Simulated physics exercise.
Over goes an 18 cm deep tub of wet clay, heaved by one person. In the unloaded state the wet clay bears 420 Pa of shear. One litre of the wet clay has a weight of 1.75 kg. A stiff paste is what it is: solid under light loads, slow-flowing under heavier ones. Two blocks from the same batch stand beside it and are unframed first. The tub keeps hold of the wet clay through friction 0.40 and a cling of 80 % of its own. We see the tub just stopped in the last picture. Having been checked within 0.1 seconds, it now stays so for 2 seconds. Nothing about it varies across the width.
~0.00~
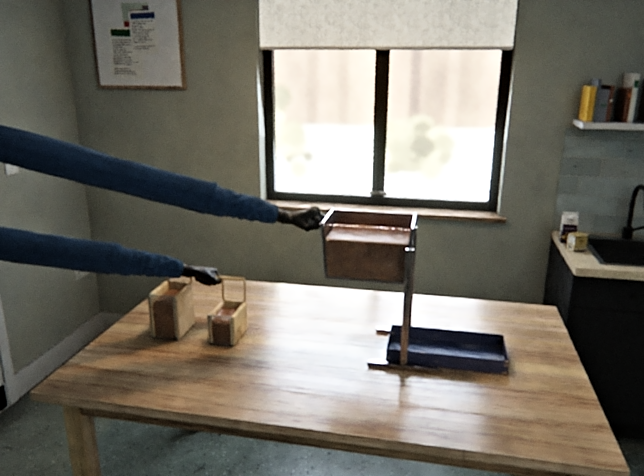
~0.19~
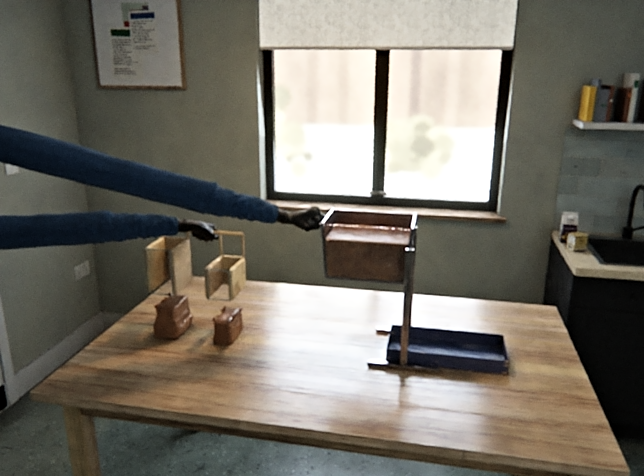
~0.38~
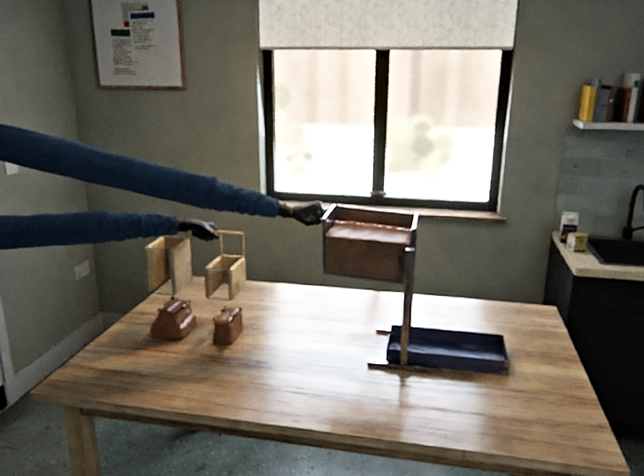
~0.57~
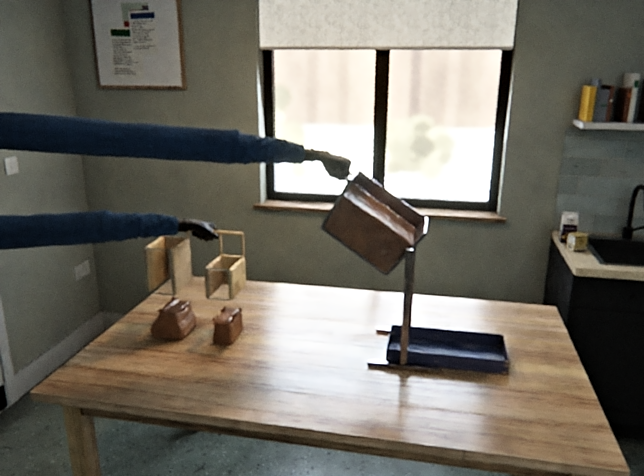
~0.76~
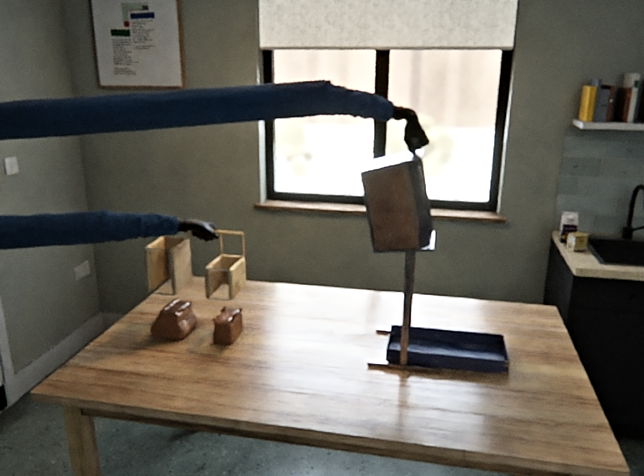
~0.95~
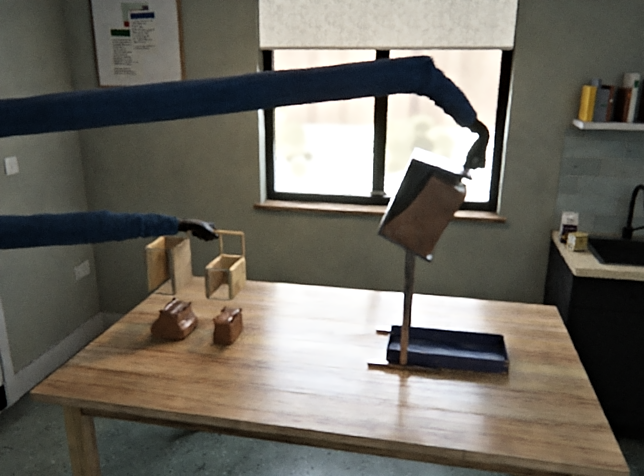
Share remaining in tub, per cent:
Near 8 percent.
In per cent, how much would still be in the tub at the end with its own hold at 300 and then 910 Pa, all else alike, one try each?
In order: Around 8 % and around 12 %.
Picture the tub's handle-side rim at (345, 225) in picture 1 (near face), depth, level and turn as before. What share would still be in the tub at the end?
The tub would end up holding some 8 % of it.
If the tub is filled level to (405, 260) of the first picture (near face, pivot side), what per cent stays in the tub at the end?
Result: Approx. 25 % remaining in tub.
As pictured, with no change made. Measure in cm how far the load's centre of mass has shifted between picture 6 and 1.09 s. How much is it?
It has moved around 16 centimetres.
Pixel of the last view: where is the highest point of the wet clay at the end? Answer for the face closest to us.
It ends up highest close to (388, 229).
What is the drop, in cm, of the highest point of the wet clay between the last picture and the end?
17 cm.
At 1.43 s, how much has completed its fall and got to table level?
Near 80 per cent has got down by that time.
By 1.09 s, the tub is at 112 degrees and holds 29 %.
By 1.26 s, the tub is at 112 degrees and holds 18 %.
By 1.43 s, the tub is at 112 degrees and holds 13 %.
By 1.60 s, the tub is at 112 degrees and holds 8 %.
By 2.95 s, at the end, the tub is at 112 degrees and holds 8 %.
